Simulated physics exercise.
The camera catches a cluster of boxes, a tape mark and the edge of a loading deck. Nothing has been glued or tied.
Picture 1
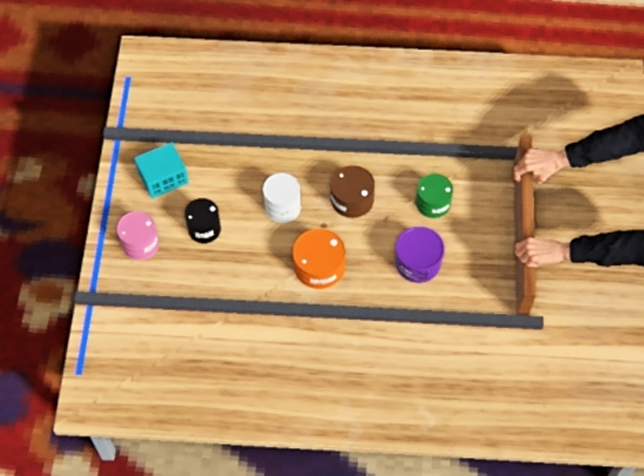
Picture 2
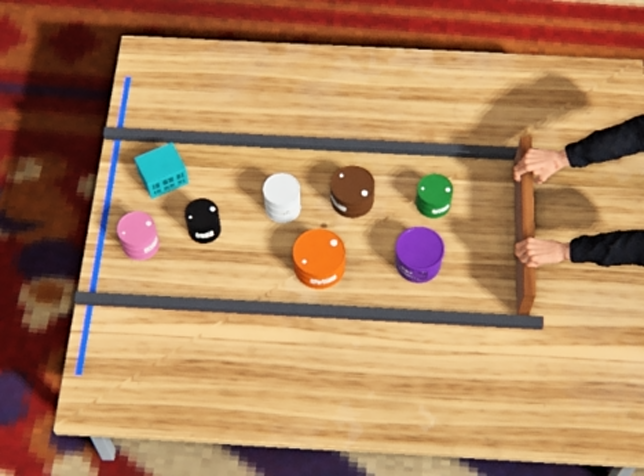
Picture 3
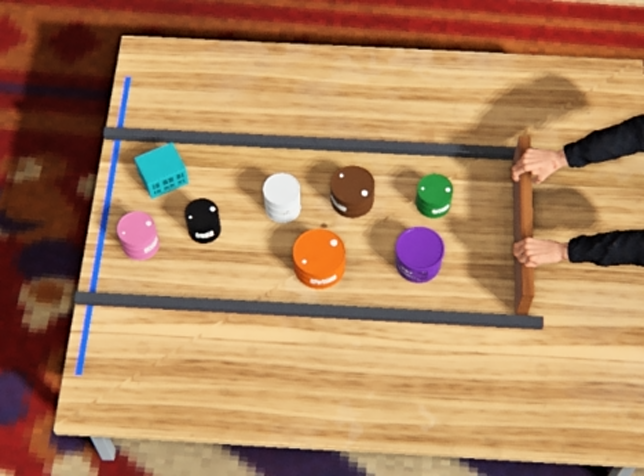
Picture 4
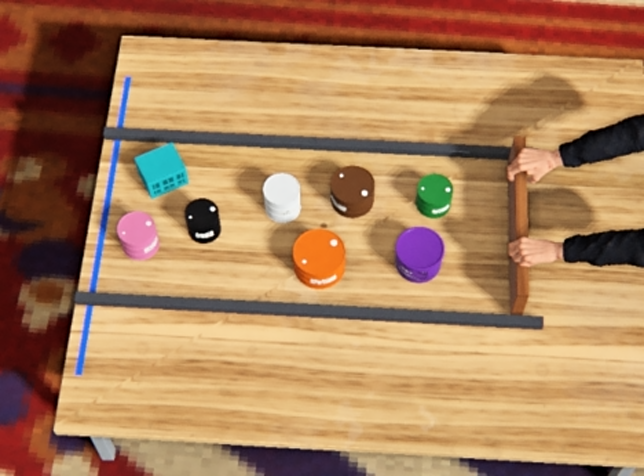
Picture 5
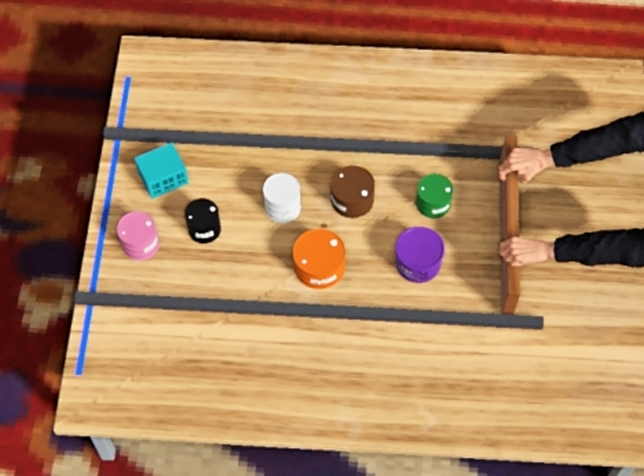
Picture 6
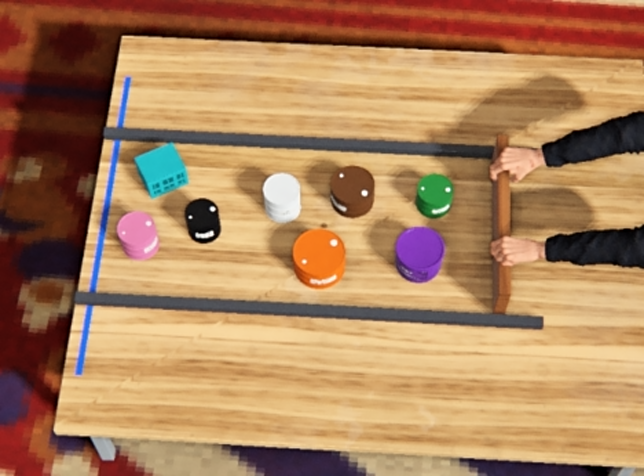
Two dark-sleeved hands slide a brown wooden plank a short way left between two dark rails on a light wood table, seen from a fixed, high viewpoint above a patterned rug. Left of the plank sit green, purple, brown, orange, white, black and pink containers and a turquoise crate near a blue tape line. The containers and crate stay still, untouched by the plank.
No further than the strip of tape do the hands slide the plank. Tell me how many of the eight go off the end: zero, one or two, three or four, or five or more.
The answer is five or more.
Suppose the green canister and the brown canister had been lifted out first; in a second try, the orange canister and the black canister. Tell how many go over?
Well, the first time you'd get 6, and the next time 6.
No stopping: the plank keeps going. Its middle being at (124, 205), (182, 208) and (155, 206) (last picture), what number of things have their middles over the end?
The numbers past the end are 5, 0 and 2.
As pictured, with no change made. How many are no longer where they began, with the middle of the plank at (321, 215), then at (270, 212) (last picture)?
Moved so far: 5, later 5.
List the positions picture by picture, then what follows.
In the first frame, pink canister (139, 236); turquoise crate (162, 171); black canister (203, 221); plank (524, 225); tape (105, 216).
In the second frame, turquoise crate (162, 171); purple pail (419, 255).
In the third frame, black canister (203, 221); plank (523, 225).
In the fourth frame, pink canister (139, 236); green canister (434, 196).
In the fifth frame, turquoise crate (162, 171); white canister (282, 198).
In the sixth frame, pink canister (139, 236); turquoise crate (162, 171); black canister (203, 221); plank (501, 224); tape (105, 216).
Soon after, none off yet; pink canister at rest near (139, 236); turquoise crate at rest near (162, 171); black canister at rest near (203, 221).
By the end, the number that fall off is five or more; fallen, green canister, purple pail, brown canister, orange canister, white canister, black canister, turquoise crate and pink canister.
